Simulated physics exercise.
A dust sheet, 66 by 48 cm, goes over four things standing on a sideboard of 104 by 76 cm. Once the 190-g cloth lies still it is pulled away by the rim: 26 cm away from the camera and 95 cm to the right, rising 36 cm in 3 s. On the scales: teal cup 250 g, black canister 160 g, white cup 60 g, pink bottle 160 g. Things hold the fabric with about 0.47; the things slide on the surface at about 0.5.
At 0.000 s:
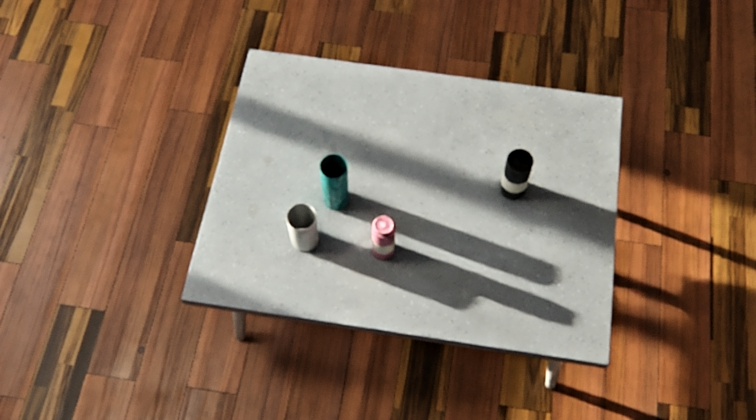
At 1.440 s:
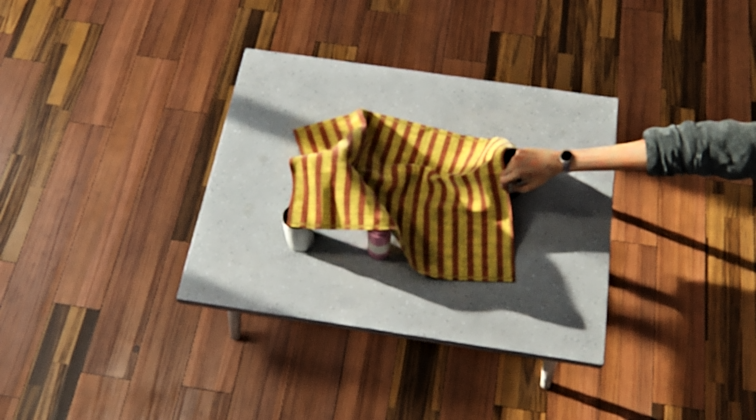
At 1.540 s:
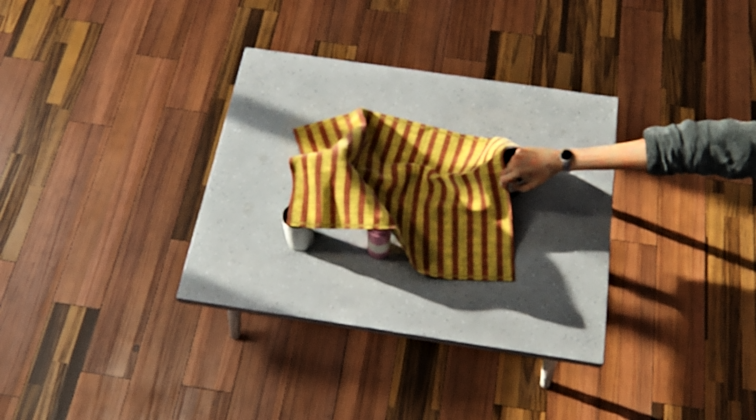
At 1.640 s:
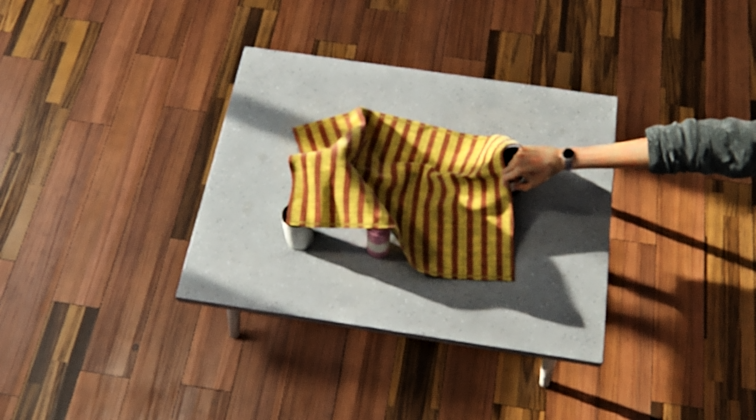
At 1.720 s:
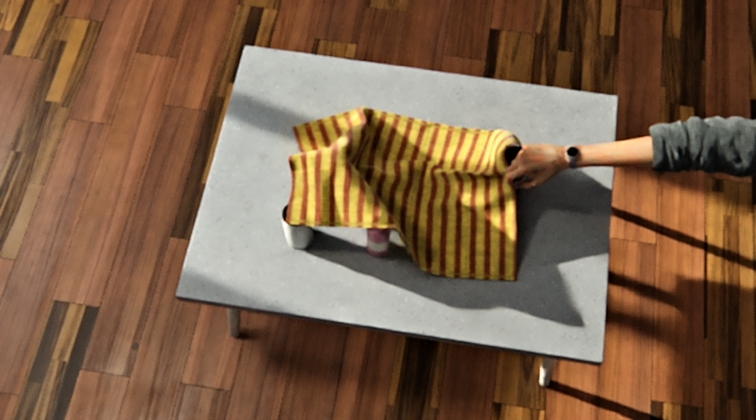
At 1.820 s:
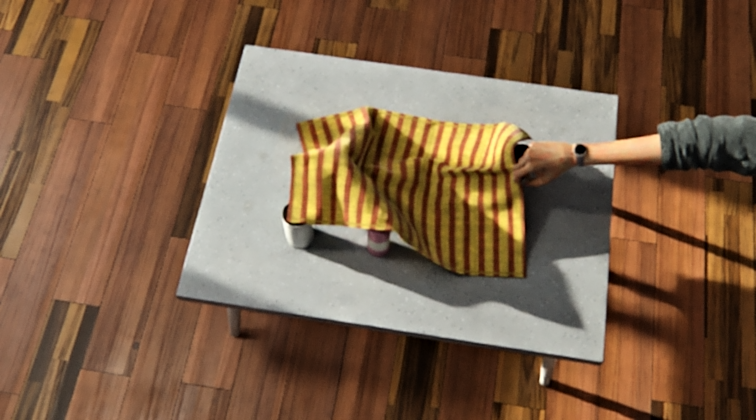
Striped yellow and red cloth draped over cups and containers on a grey table, a hand gripping its edge and pulling slightly right.
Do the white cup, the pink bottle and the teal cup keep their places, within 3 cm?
In order: The white cup stays put; the pink bottle stays put; the teal cup keeps its place.
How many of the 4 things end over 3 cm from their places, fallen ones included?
1 of them.
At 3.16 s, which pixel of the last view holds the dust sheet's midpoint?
Around (621, 142).
At 2.5 s, middle of the dust sheet at (489, 172); black canister on its side, 11 cm off its start.
At 3.2 s, middle of the dust sheet at (621, 142); black canister on its side, 13 cm off its start.
At 3.8 s, middle of the dust sheet at a place out of view; black canister on its side, 13 cm off its start at (561, 176).
At 4.5 s, middle of the dust sheet at a place out of view; black canister on its side, 14 cm off its start.
At 5.3 s, middle of the dust sheet at a place out of view; white cup 0 cm off its start at (297, 213), pink bottle 0 cm off its start at (379, 221), teal cup 0 cm off its start at (329, 162), black canister on its side, 14 cm off its start at (560, 169).
